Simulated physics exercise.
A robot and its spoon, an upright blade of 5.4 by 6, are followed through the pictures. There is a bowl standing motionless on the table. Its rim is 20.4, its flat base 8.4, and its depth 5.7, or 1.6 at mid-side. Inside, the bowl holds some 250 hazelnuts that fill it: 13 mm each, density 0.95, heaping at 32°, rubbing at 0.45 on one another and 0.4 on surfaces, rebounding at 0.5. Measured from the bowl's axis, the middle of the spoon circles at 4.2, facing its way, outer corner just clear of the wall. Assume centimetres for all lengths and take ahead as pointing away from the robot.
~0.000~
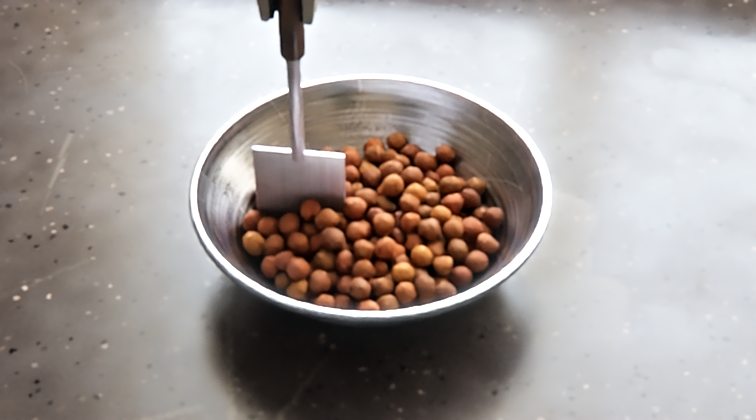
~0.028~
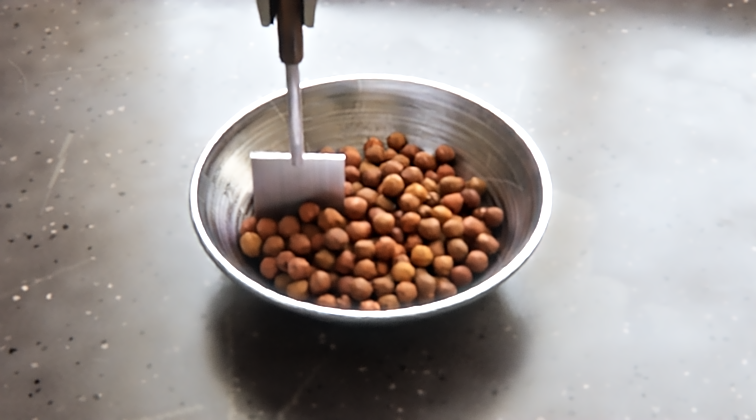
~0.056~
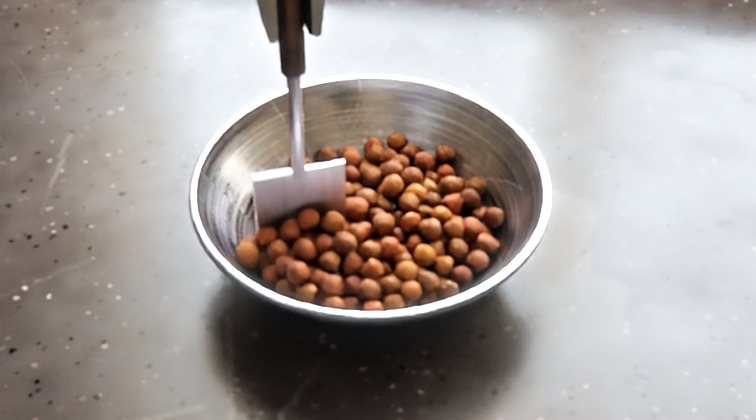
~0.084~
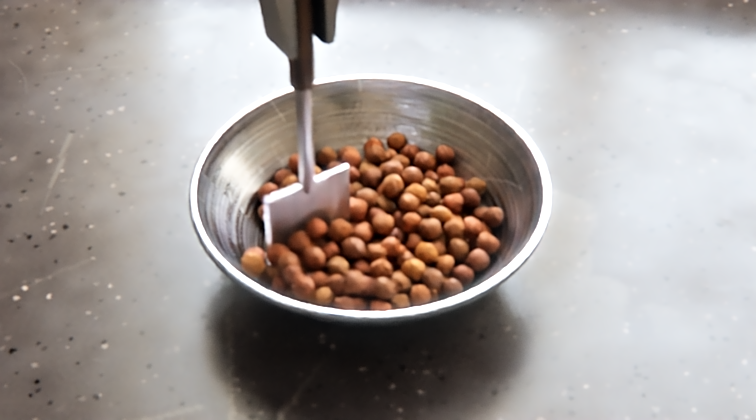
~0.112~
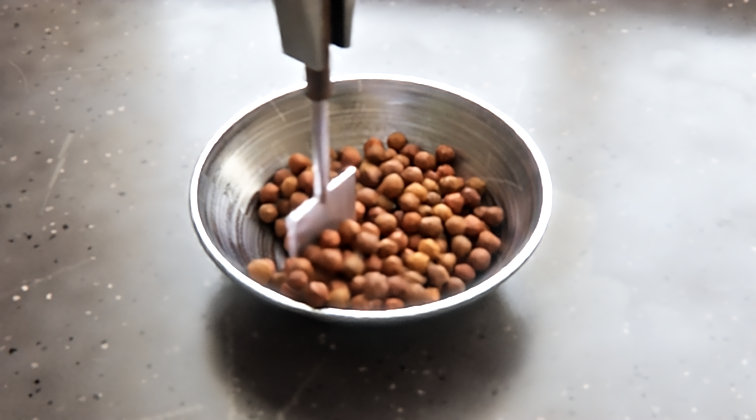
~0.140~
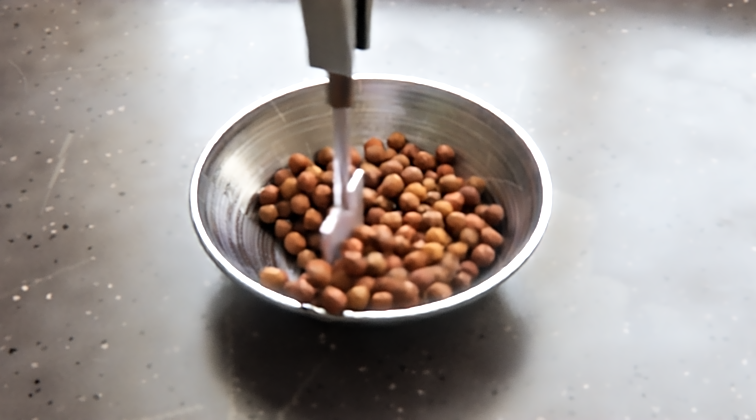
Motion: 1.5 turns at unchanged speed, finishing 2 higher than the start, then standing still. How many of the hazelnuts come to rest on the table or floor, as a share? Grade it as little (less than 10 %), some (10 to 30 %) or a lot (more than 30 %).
Grade: Some, 10 to 30 %.
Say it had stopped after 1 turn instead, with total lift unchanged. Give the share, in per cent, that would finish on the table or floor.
It would be around 15 per cent.
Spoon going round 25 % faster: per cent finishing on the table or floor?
About 25 percent, I'd say.
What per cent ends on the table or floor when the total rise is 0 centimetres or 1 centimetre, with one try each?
That gives about 30 per cent and 20 per cent, in order.
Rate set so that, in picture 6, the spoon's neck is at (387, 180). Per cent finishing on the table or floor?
It comes to around 35 percent.
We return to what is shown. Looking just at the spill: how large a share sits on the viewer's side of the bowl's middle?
I'd estimate some 40 per cent.
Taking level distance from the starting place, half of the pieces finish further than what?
I'd put it at roughly 8 centimetres.
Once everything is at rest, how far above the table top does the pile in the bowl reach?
Roughly 5.5 centimetres.
After 0.42 s, 257° round, highest piece 8 above the table; 225 in the bowl, 18 on the table or floor, 9 in flight or on the tool.
After 0.69 s, 77° round, highest piece 7 above the table; 206 in the bowl, 41 on the table or floor, 5 in flight or on the tool.
After 1.03 s, 180° round, highest piece 5 above the table; 206 in the bowl, 46 on the table or floor.
After 1.73 s, 180° round, highest piece 5 above the table; 206 in the bowl, 46 on the table or floor.
In the end, 206 in the bowl, 46 on the table or floor. That is 18 % on the table or floor.
